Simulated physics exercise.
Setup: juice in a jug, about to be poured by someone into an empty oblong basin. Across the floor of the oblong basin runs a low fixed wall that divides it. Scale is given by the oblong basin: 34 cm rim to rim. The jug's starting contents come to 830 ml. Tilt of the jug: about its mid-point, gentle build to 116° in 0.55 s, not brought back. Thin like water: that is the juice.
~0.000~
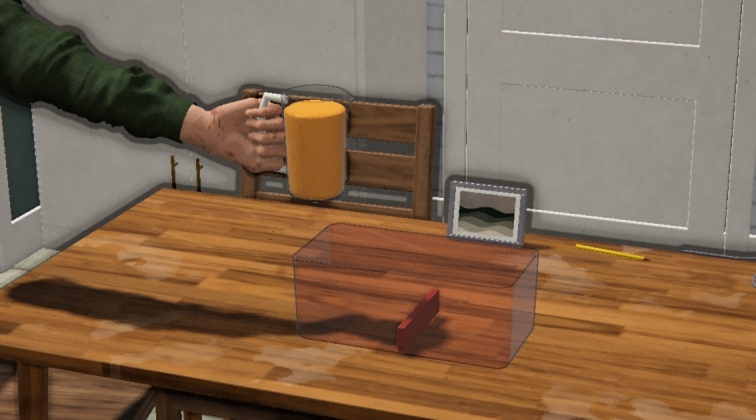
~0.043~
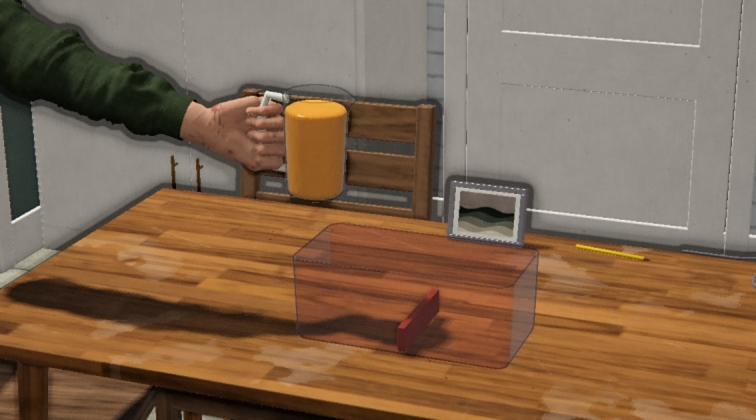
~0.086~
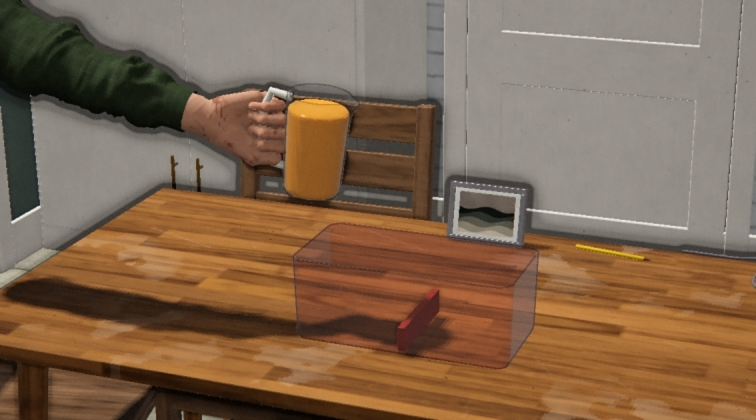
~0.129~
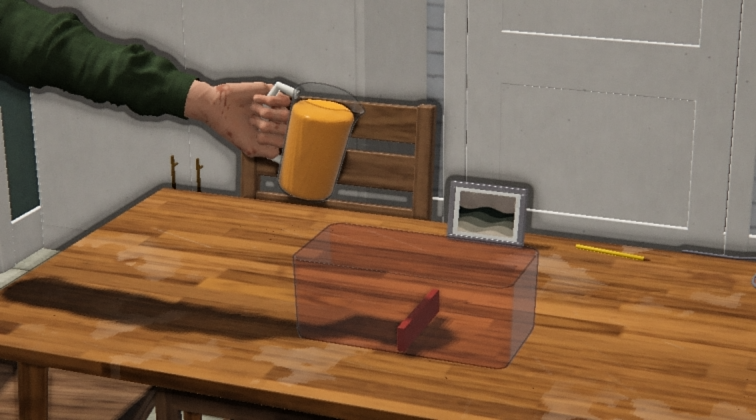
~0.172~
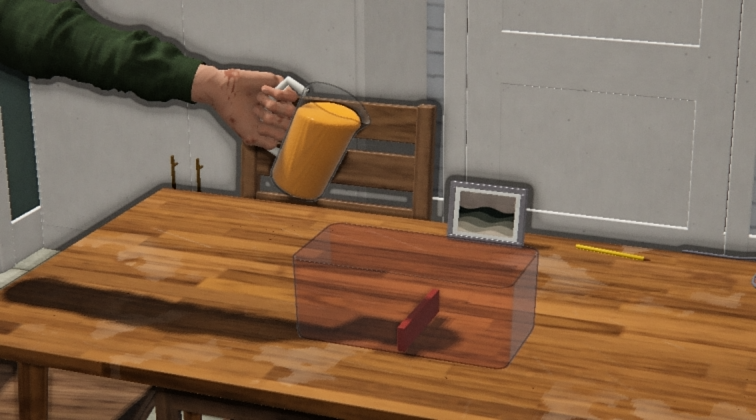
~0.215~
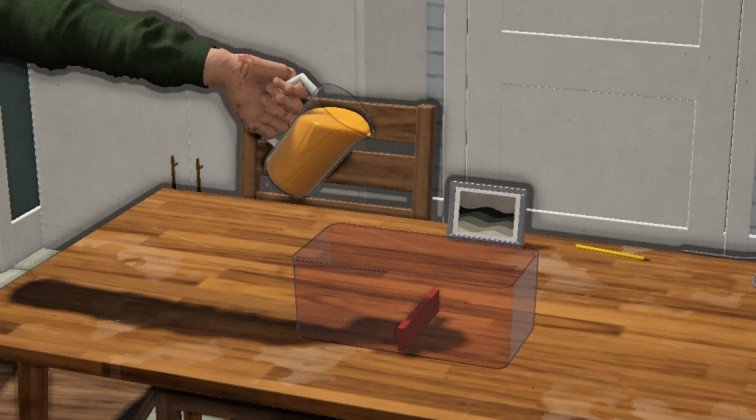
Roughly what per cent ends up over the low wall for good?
About 26 in every hundred.
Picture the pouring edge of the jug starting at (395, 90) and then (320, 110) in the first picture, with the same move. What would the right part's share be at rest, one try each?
Roughly 90 per cent the first time and 10 per cent the second.
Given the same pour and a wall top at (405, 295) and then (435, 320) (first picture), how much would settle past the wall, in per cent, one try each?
I'd put it at about 50 per cent for the first and about 20 per cent for the second.
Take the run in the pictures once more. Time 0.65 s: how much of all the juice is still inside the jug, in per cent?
Around 14 in a hundred.
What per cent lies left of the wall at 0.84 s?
I'd put it near 66 percent.
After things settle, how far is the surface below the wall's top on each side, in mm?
On the left it's about 18 mm; on the right, about 32 mm.
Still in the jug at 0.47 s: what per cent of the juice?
About 58 percent.
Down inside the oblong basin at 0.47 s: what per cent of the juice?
Estimate - around 16 in a hundred parts.
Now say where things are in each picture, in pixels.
In the first frame, it leans 0°; its right rim is at (354, 98); the juice meets the walls at (289, 105) and (346, 111); the oblong basin's rim runs from (312, 241) to (526, 270); the wall's top is at (419, 309).
In the second frame, it leans 2°; its right rim is at (355, 100); the juice meets the walls at (290, 104) and (347, 112).
In the third frame, it leans 7°; its right rim is at (359, 104); the juice meets the walls at (293, 102) and (349, 114).
In the fourth frame, it leans 15°; its right rim is at (365, 112); the juice meets the walls at (296, 110) and (354, 117).
In the fifth frame, it leans 26°; its right rim is at (371, 123); the juice meets the walls at (292, 128) and (362, 122).
In the sixth frame, it leans 39°; its right rim is at (375, 137); the juice meets the walls at (285, 133) and (370, 128).
By 0.47 s the tilt is 109° and 59 per cent is still to pour, 7 is left of the wall and 9 right of it.
By 0.65 s the tilt is 116° and 15 per cent is still to pour, 50 is left of the wall and 16 right of it.
By 0.84 s the tilt is 116° and 1 per cent is still to pour, 67 is left of the wall and 24 right of it.
By 1.05 s the tilt is 116° and 0 per cent is still to pour, 70 is left of the wall and 25 right of it.
At rest 69 per cent lies left of the wall, 26 right of it and 5 outside.
